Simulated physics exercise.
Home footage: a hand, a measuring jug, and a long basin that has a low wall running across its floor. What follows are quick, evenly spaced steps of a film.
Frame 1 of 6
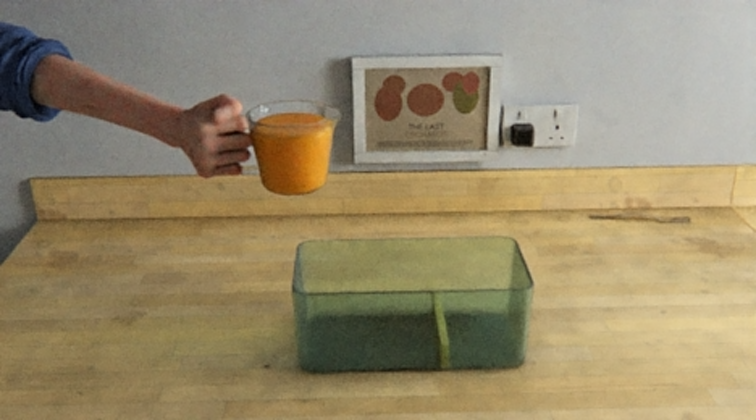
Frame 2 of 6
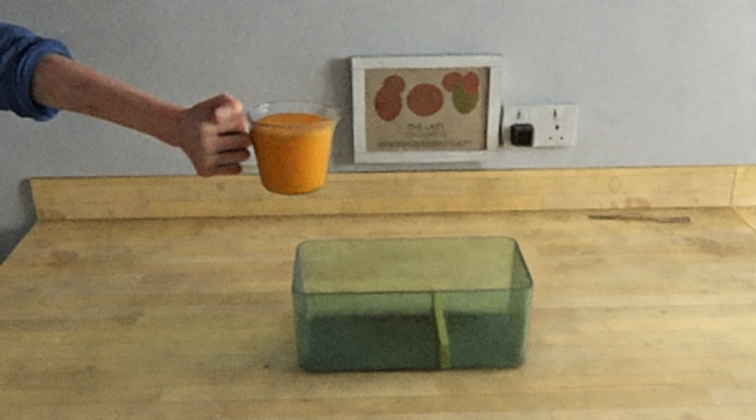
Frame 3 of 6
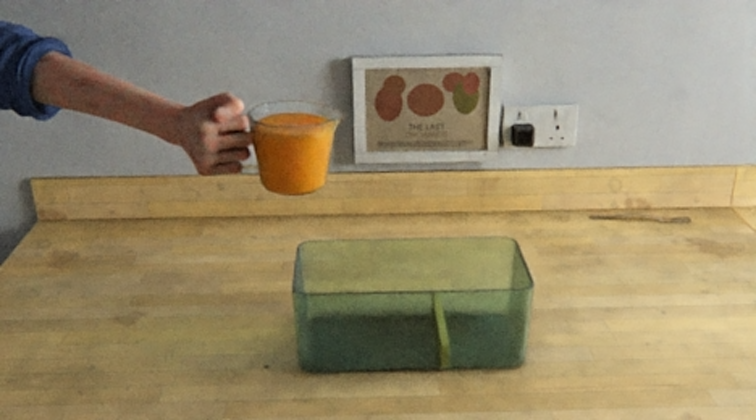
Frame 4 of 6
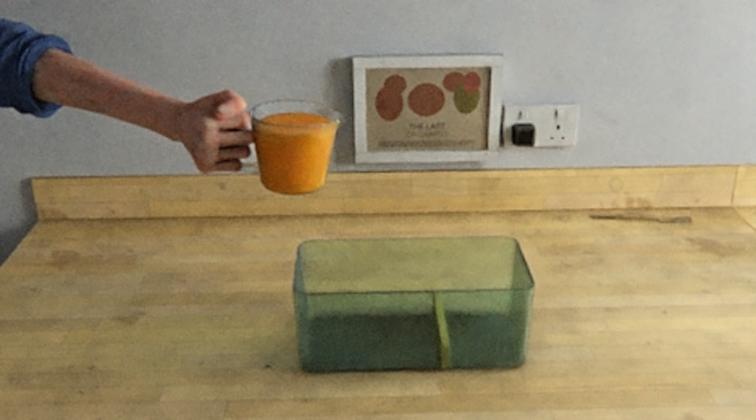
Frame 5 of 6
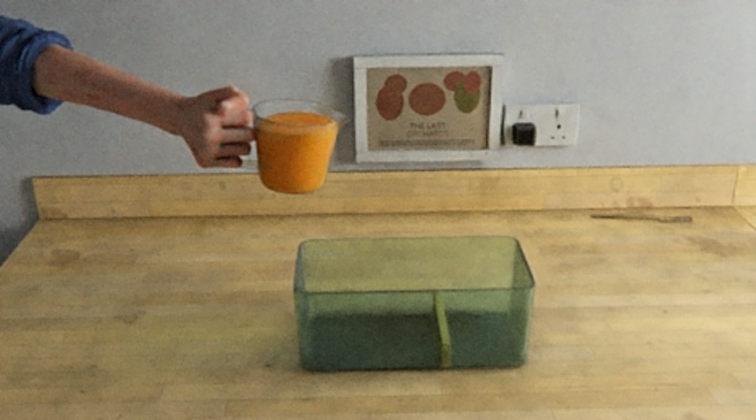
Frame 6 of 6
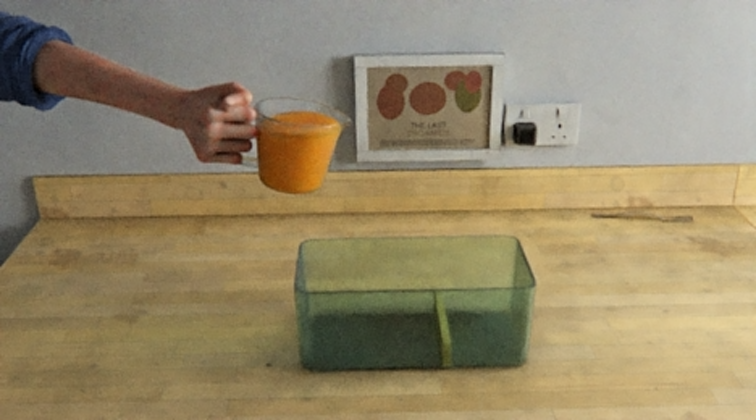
A hand held a clear measuring jug of orange liquid above a long green see-through basin on a wooden counter, keeping it nearly still, then tilted it slightly to the right.
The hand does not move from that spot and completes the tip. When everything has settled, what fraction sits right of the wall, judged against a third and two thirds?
Most likely the right of the wall will hold too little for one third.
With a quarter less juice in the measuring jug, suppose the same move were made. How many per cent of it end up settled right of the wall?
Best guess: Around 10 %.
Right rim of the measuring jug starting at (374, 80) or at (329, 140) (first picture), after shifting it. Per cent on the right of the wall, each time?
50 %, 5 %.
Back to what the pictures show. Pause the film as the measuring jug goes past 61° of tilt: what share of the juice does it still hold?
75 per cent or so.
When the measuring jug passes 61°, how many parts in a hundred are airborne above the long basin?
20 per cent.
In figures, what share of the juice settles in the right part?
Close to 10 in a hundred.
A moment on, the measuring jug is tipped part way and 74 per cent is still to pour, 4 is left of the wall and 0 right of it.
Next, the measuring jug is tipped on its side and 20 per cent is still to pour, 54 is left of the wall and 2 right of it.
Then the measuring jug is tipped on its side and 1 per cent is still to pour, 87 is left of the wall and 6 right of it.
Later the measuring jug is tipped on its side and 0 per cent is still to pour, 89 is left of the wall and 8 right of it.
At rest 89 per cent lies left of the wall, 8 right of it and 3 outside.
